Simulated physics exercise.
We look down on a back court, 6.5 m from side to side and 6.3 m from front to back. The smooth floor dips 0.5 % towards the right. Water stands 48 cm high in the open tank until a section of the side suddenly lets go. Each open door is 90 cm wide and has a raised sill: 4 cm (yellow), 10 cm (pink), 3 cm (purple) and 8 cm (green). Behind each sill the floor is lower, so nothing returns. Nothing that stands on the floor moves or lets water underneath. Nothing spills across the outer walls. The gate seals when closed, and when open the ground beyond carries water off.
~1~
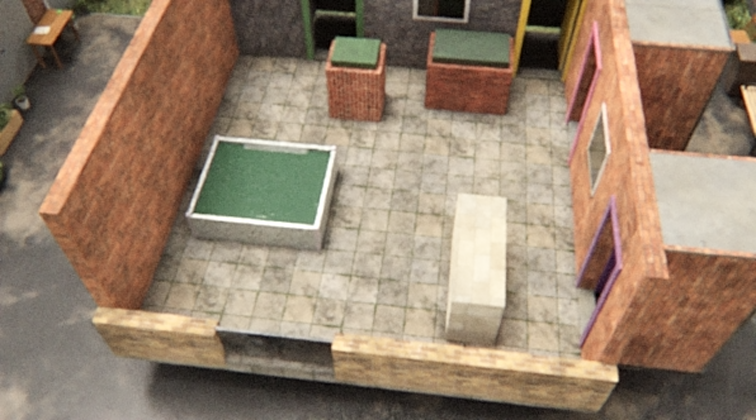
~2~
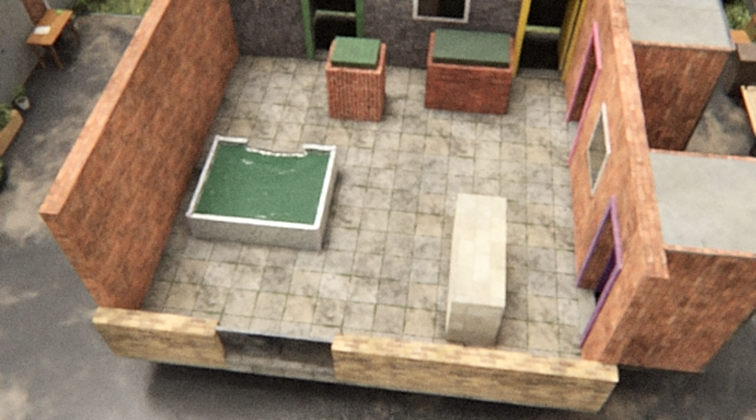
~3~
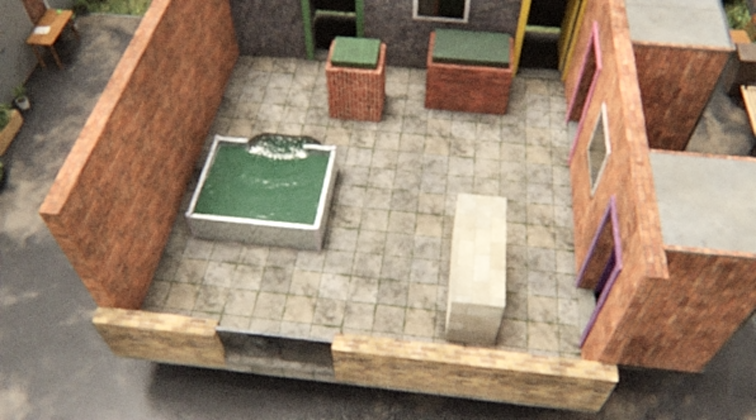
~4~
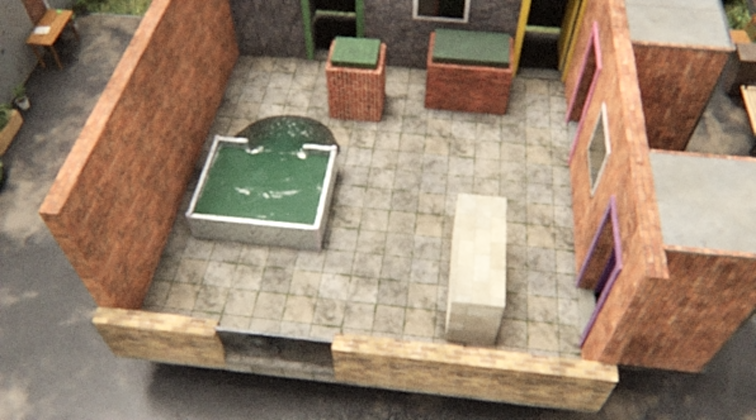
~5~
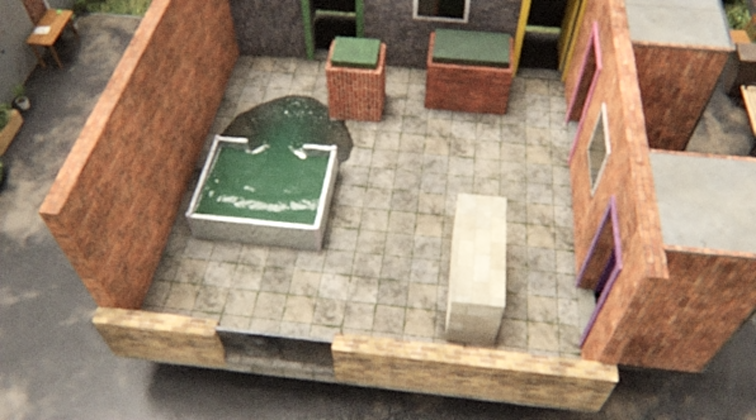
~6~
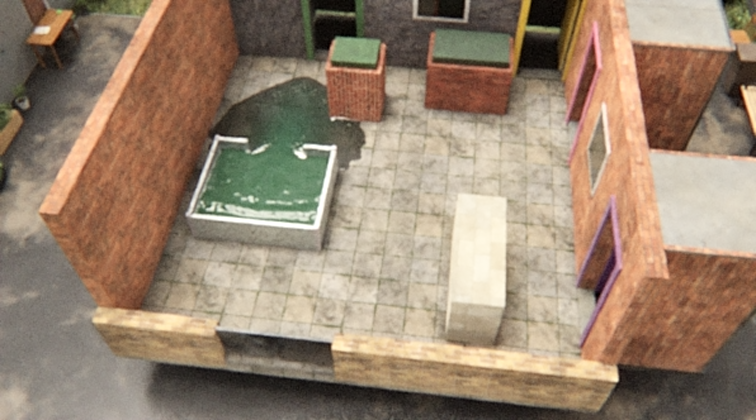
Water pouring through a gap in the far side of an open tank and spreading across the paved floor of a brick-walled court.
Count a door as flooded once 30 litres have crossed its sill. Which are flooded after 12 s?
The water let in: At the yellow door it keeps below the limit; at the pink door it keeps below the limit; at the purple door it does not reach the limit; at the green door it exceeds the limit.
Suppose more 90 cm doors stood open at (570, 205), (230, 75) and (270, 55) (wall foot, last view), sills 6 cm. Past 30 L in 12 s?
In that order: Under, past it, above.
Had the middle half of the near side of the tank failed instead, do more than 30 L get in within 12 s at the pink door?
Against that limit: Pink under.
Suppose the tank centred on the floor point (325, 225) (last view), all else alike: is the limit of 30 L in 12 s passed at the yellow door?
Against that limit: Yellow over.
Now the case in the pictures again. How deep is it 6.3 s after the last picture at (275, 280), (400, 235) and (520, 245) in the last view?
Roughly 0, 0 and 1 cm, in turn.
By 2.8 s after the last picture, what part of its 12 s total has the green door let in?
About 75 per cent.
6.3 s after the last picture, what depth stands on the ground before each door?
In cm: Yellow 4, pink 5, purple 0, green 10.
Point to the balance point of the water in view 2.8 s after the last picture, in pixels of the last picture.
Near (294, 140).
Then, 0.7 s after the last picture water covers 20 % of the floor and is deepest (27 cm) near (281, 160); yellow door not reached, pink door not reached, purple door not reached, green door 15 cm at the sill, 10 L in.
Then, 1.5 s after the last picture water covers 25 % of the floor and is deepest (27 cm) near (246, 61); yellow door not reached, pink door not reached, purple door not reached, green door 20 cm at the sill, 73 L in.
Then, 2.8 s after the last picture water covers 35 % of the floor and is deepest (18 cm) near (354, 64); yellow door not reached, pink door not reached, purple door not reached, green door 15 cm at the sill, 151 L in.
Then, 6.3 s after the last picture water covers 55 % of the floor and is deepest (12 cm) near (299, 97); yellow door 4 cm at the sill, 1 L in, pink door 5 cm at the sill, 0 L in, purple door not reached, green door 10 cm at the sill, 200 L in.
Then, 11.3 s after the last picture water covers 90 % of the floor and is deepest (8 cm) near (423, 95); yellow door 3 cm at the sill, 4 L in, pink door 3 cm at the sill, 0 L in, purple door 3 cm at the sill, 0 L in, green door 6 cm at the sill, 204 L in.
